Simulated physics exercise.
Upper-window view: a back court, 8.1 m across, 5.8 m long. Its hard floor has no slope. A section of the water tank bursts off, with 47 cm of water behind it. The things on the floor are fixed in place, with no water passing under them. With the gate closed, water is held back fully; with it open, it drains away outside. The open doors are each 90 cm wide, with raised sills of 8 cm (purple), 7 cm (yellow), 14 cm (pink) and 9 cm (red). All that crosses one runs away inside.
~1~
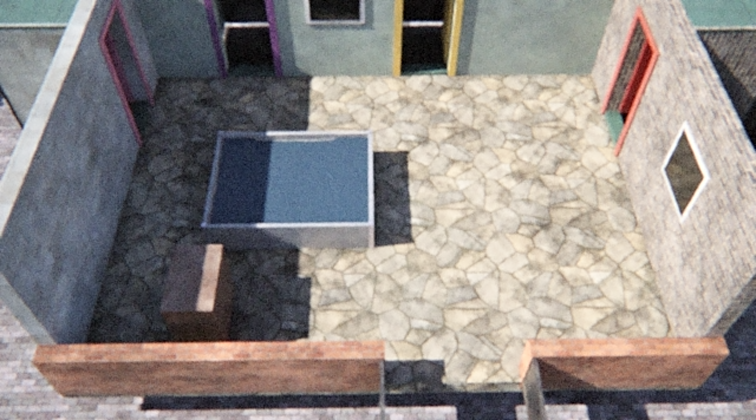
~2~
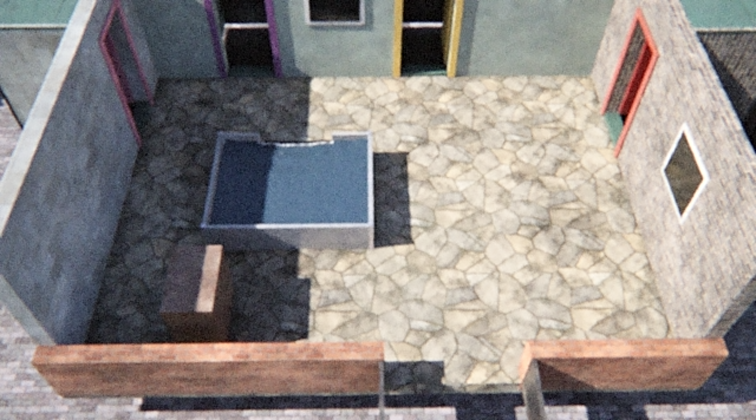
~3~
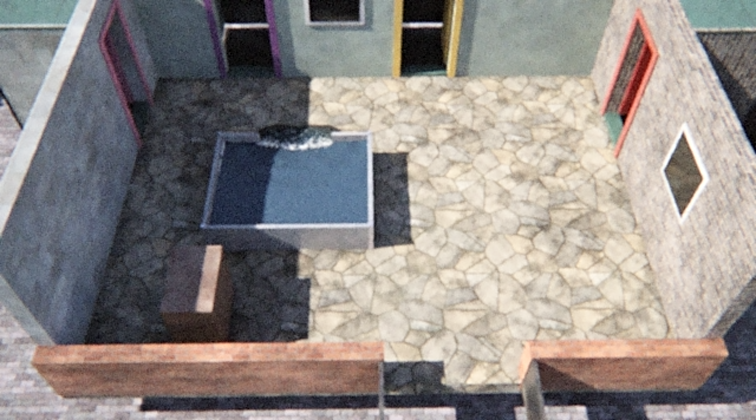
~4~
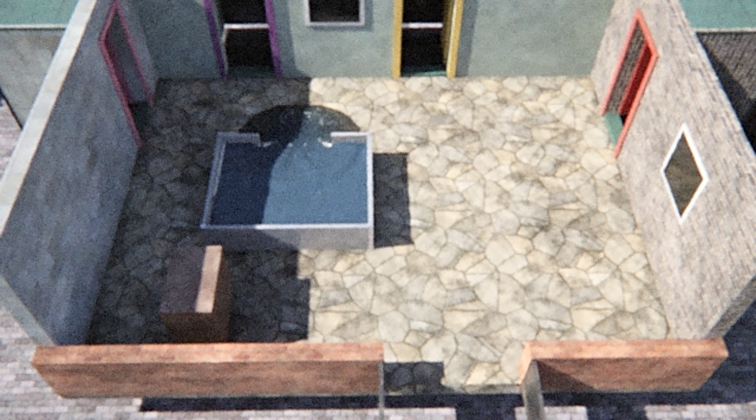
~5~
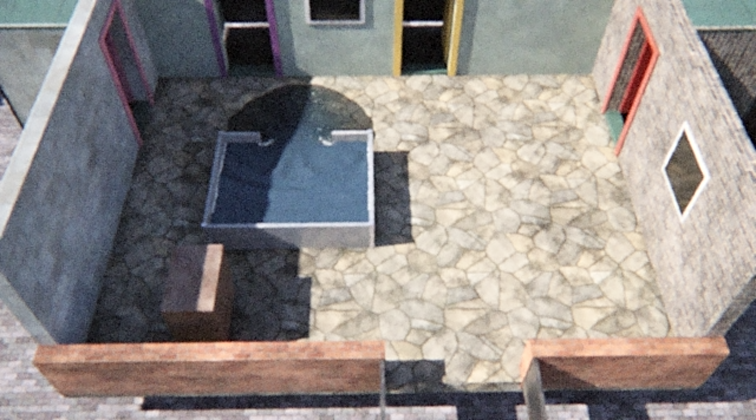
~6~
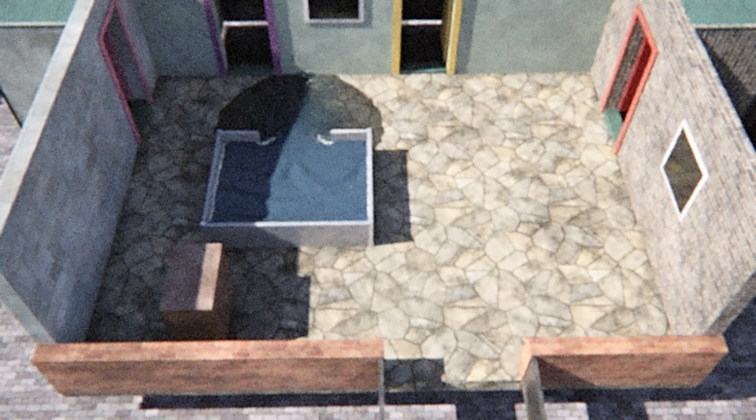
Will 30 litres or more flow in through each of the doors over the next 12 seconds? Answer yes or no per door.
Purple door: Yes, yellow door: No, pink door: No, red door: No.
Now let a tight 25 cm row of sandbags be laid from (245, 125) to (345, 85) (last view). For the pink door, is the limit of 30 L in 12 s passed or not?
Checked against the limit, pink is fine.
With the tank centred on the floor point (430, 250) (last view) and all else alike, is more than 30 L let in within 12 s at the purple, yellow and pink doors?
Well, purple ends up inside the mark, yellow ends up beyond the mark and pink ends up inside the mark.
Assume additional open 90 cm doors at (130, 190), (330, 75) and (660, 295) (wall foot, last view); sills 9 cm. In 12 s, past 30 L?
Taking them in order, the first gets too little, the second enough and the third too little.
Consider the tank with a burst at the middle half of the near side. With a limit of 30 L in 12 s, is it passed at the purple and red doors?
Checking each door against the limit: Purple does not exceed it, red does not exceed it.
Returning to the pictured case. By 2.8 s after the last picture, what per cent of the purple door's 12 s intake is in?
Share by then: ~ 75 %.
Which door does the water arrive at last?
The answer is the red door.
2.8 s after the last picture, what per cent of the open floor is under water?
Wet share: About 35 %.
Then, 0.7 s after the last picture water covers 10 % of the floor and is deepest (29 cm) near (295, 78); purple door 20 cm at the sill, 10 L in, yellow door not reached, pink door not reached, red door not reached.
Then, 1.5 s after the last picture water covers 20 % of the floor and is deepest (28 cm) near (314, 77); purple door 22 cm at the sill, 61 L in, yellow door 9 cm at the sill, 0 L in, pink door not reached, red door not reached.
Then, 2.8 s after the last picture water covers 35 % of the floor and is deepest (22 cm) near (158, 79); purple door 15 cm at the sill, 118 L in, yellow door 8 cm at the sill, 3 L in, pink door 11 cm at the sill, 0 L in, red door not reached.
Then, 6.3 s after the last picture water covers 65 % of the floor and is deepest (11 cm) near (154, 92); purple door 9 cm at the sill, 158 L in, yellow door 4 cm at the sill, 4 L in, pink door 8 cm at the sill, 0 L in, red door 8 cm at the sill, 2 L in.
Then, 11.3 s after the last picture water covers 90 % of the floor and is deepest (8 cm) near (79, 369); purple door 5 cm at the sill, 161 L in, yellow door 3 cm at the sill, 5 L in, pink door 5 cm at the sill, 0 L in, red door 4 cm at the sill, 2 L in.
